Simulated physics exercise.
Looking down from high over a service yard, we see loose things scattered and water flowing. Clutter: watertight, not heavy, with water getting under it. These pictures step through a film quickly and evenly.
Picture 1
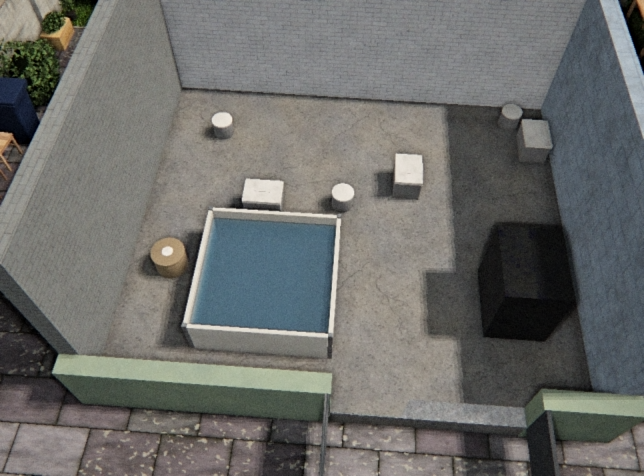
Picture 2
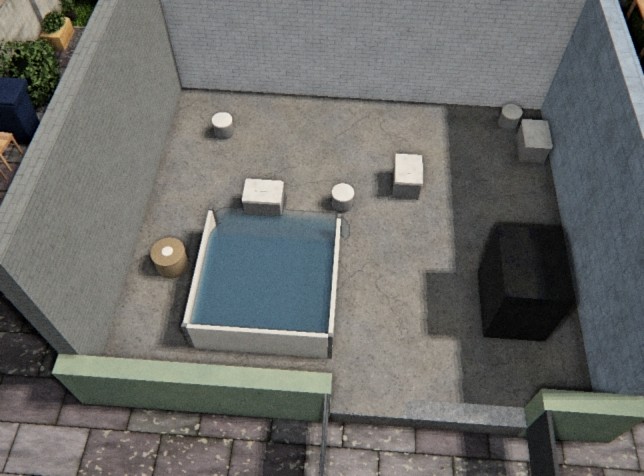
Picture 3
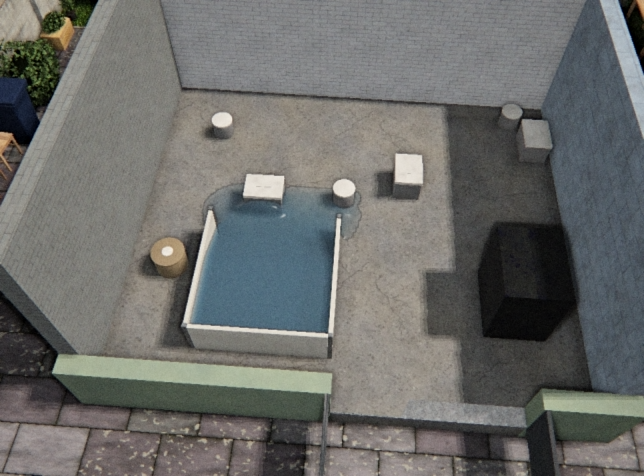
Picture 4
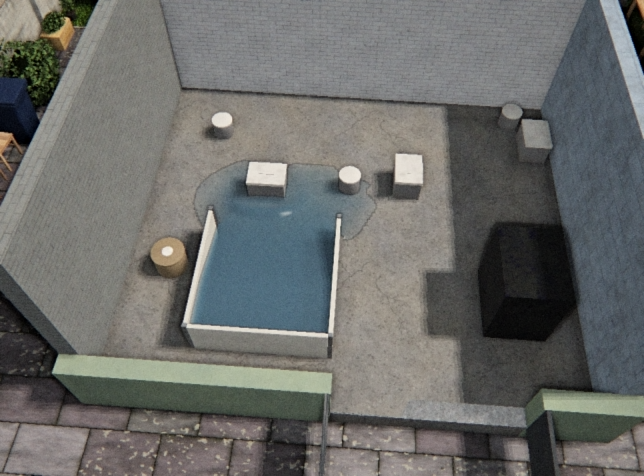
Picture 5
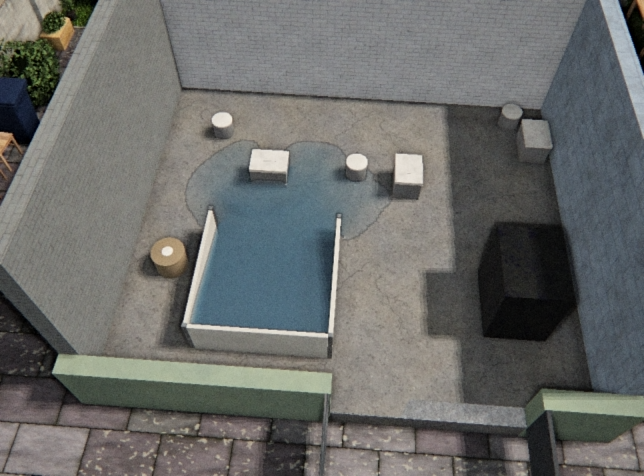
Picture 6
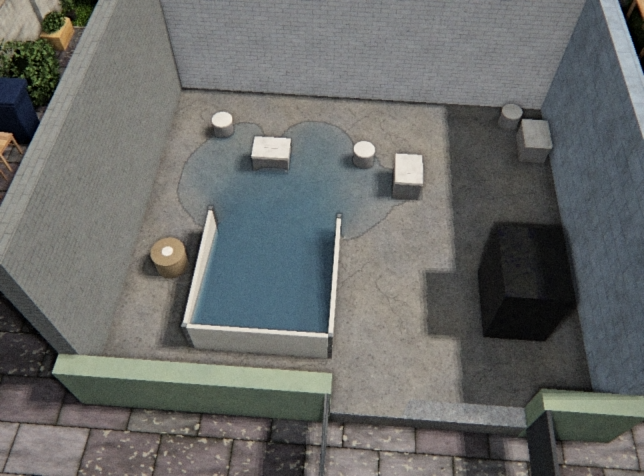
At first, a square pool of blue water sits walled in on a grey yard, with pale blocks and cylinders scattered around. Then its far wall is gone and water spreads across the ground, pushing the nearest white block and small cylinder toward the back while the other objects stay put.
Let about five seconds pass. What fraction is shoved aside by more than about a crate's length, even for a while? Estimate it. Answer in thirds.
Two thirds or more.
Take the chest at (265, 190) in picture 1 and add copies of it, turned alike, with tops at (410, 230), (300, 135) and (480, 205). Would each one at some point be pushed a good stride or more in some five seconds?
The first sits tight, the second travels far, the third sits tight.
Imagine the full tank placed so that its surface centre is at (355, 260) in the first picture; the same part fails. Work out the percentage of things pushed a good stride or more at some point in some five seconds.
Close to 90 %.
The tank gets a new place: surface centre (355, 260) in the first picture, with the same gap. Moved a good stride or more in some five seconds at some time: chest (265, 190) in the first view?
As for that object: Didn't get there.
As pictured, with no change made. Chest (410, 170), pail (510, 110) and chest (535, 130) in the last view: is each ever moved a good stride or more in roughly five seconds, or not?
Successively: Never went far, moved a long way, moved a long way.
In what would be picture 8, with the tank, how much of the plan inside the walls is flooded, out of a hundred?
My figure is about 40 percent.
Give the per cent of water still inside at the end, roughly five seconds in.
It comes to about 100 parts in a hundred.
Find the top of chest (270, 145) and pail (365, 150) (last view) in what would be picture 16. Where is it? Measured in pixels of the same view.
Approximately (277, 79) for one and (469, 103) for the other.
A moment on, 2 of 7 are well off their spots; 0 afloat.
Next, 3 of 7 are well off their spots; 3 afloat.
Later, 3 of 7 are well off their spots; 3 afloat.
In the end, 6 of 7 are well off their spots, and 6 have been at some point; 3 afloat.
